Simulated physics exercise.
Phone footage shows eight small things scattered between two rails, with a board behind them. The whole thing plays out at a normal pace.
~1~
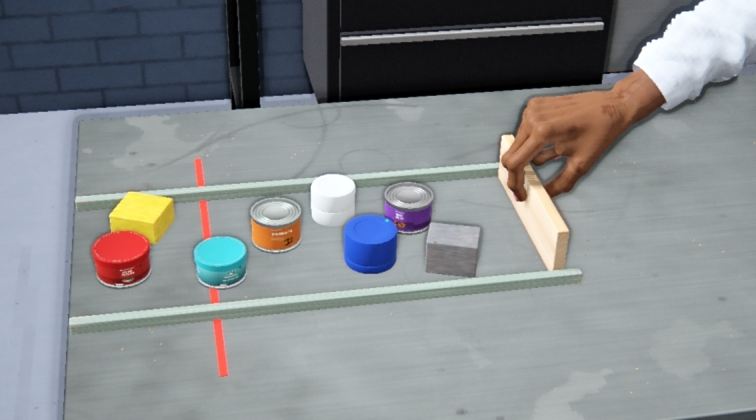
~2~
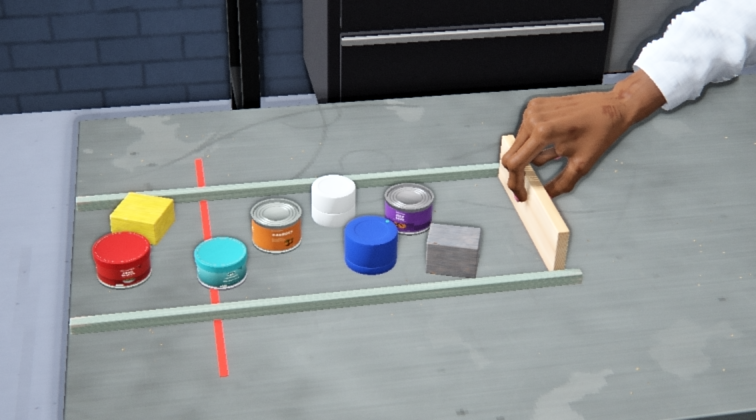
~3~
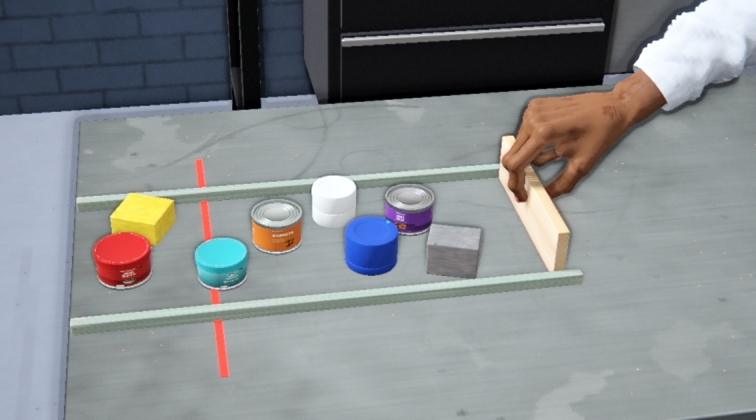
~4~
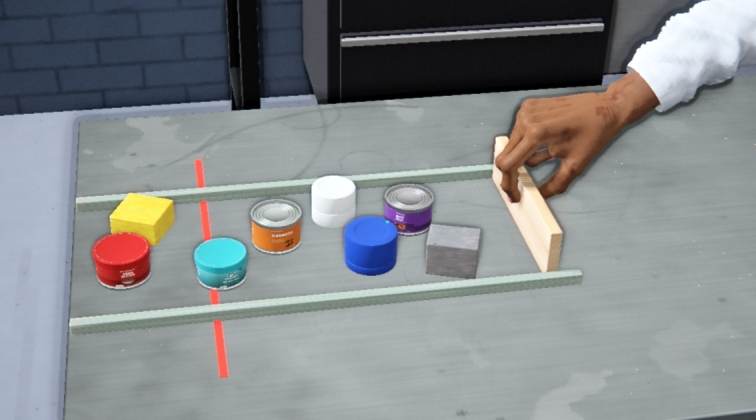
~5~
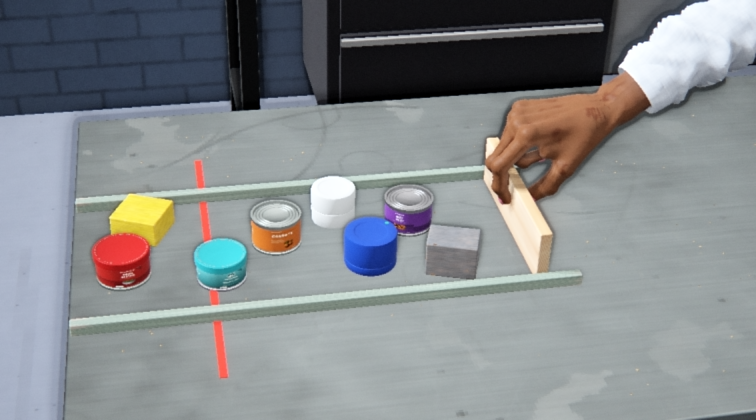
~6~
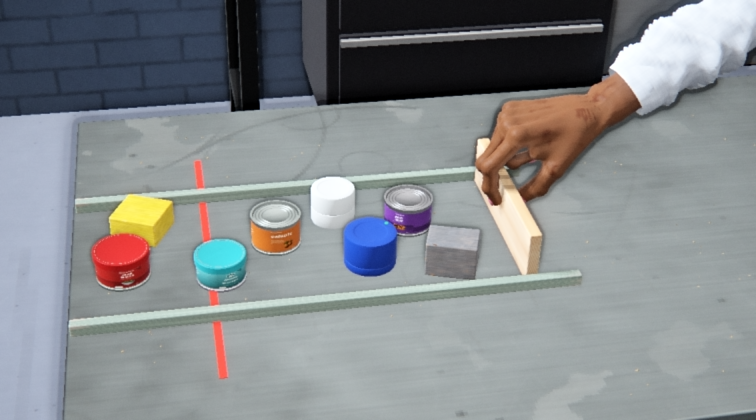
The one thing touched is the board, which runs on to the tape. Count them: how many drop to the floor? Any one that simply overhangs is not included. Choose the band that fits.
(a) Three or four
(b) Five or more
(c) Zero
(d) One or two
The answer is c.
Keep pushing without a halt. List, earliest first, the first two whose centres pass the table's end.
Red tin, turquoise tin.
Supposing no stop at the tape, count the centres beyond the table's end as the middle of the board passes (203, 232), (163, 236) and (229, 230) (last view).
0, 1 and 0.
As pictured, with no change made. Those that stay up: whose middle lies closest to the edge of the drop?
The red tin.
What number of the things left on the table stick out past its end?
Answer: 1.
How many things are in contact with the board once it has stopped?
Count recorded: 4.
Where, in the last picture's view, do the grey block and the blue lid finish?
Final positions: Near (187, 287); near (184, 259).
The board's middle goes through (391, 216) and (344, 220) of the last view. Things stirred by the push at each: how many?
Answer - first 4, then 5.
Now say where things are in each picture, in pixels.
Red tin (123, 260); yellow block (143, 218); turquoise tin (221, 263); board (531, 202); tape (209, 253), in the first frame.
Yellow block (143, 219); blue lid (371, 245), in the second frame.
Turquoise tin (222, 265); white lid (334, 202), in the third frame.
Red tin (123, 261); orange pot (276, 227), in the fourth frame.
Yellow block (143, 220); purple tin (408, 211), in the fifth frame.
Red tin (122, 262); yellow block (142, 220); turquoise tin (221, 266); board (506, 206); tape (209, 255), in the sixth frame.
Soon after, none off yet; red tin at rest near (122, 262); yellow block at rest near (142, 220); turquoise tin at rest near (221, 266).
After that, none off yet; red tin at rest near (122, 262); yellow block at rest near (142, 220); turquoise tin displaced a little near (191, 272).
In the end, the number that fall off is zero.
